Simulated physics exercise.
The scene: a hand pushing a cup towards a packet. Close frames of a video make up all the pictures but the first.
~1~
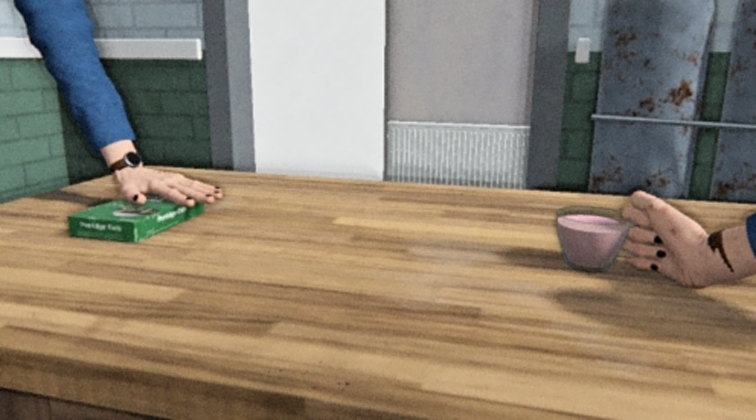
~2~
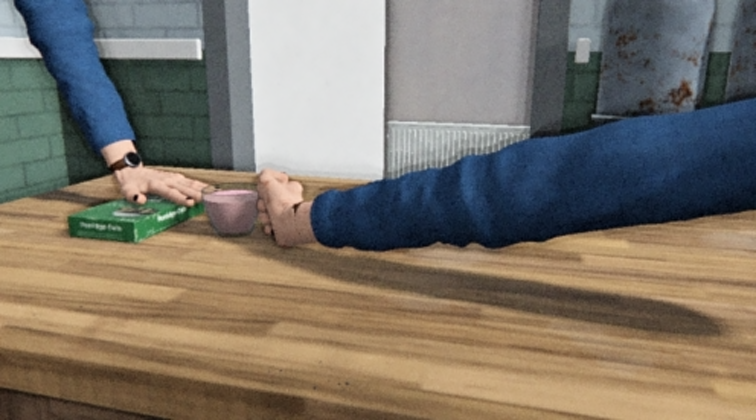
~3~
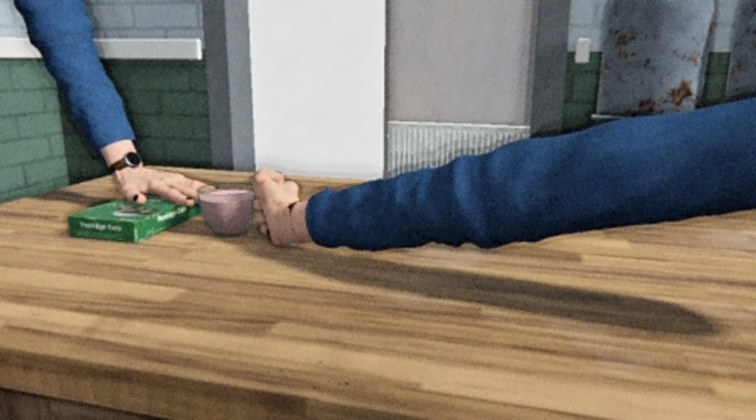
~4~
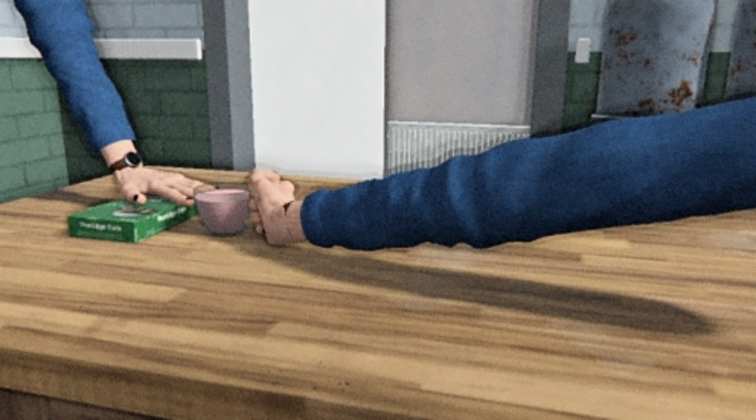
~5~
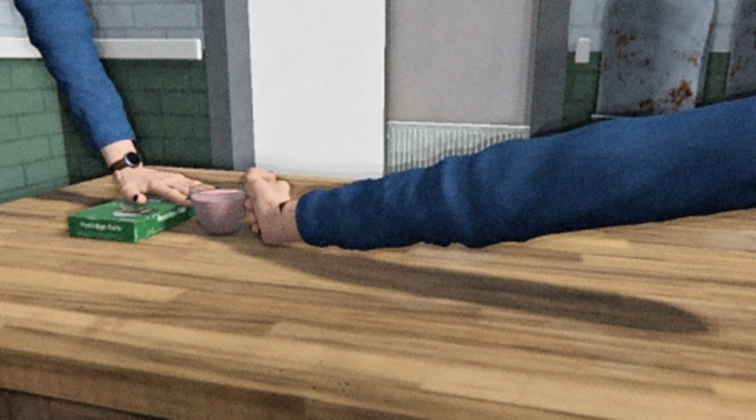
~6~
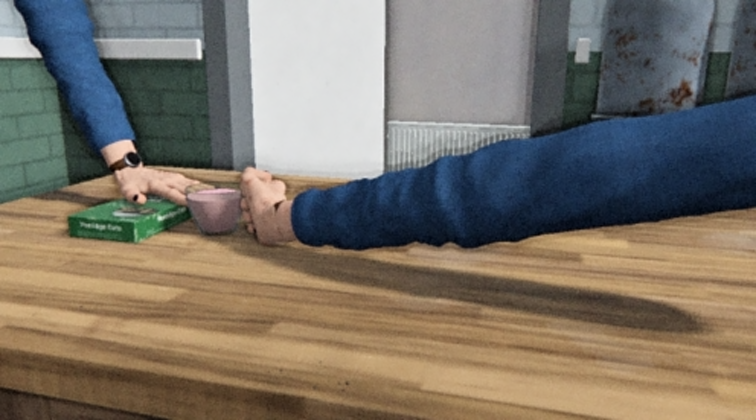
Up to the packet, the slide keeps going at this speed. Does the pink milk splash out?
No.
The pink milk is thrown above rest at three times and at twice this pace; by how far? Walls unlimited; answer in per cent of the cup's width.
Peak rise: 25 percent, then 15 percent.
Shortly, the cup meets the packet.
Then, the pink milk surges up the wall; the wave climbs under half way to the rim.
At the finish, the cup stands at the packet; none is lost.
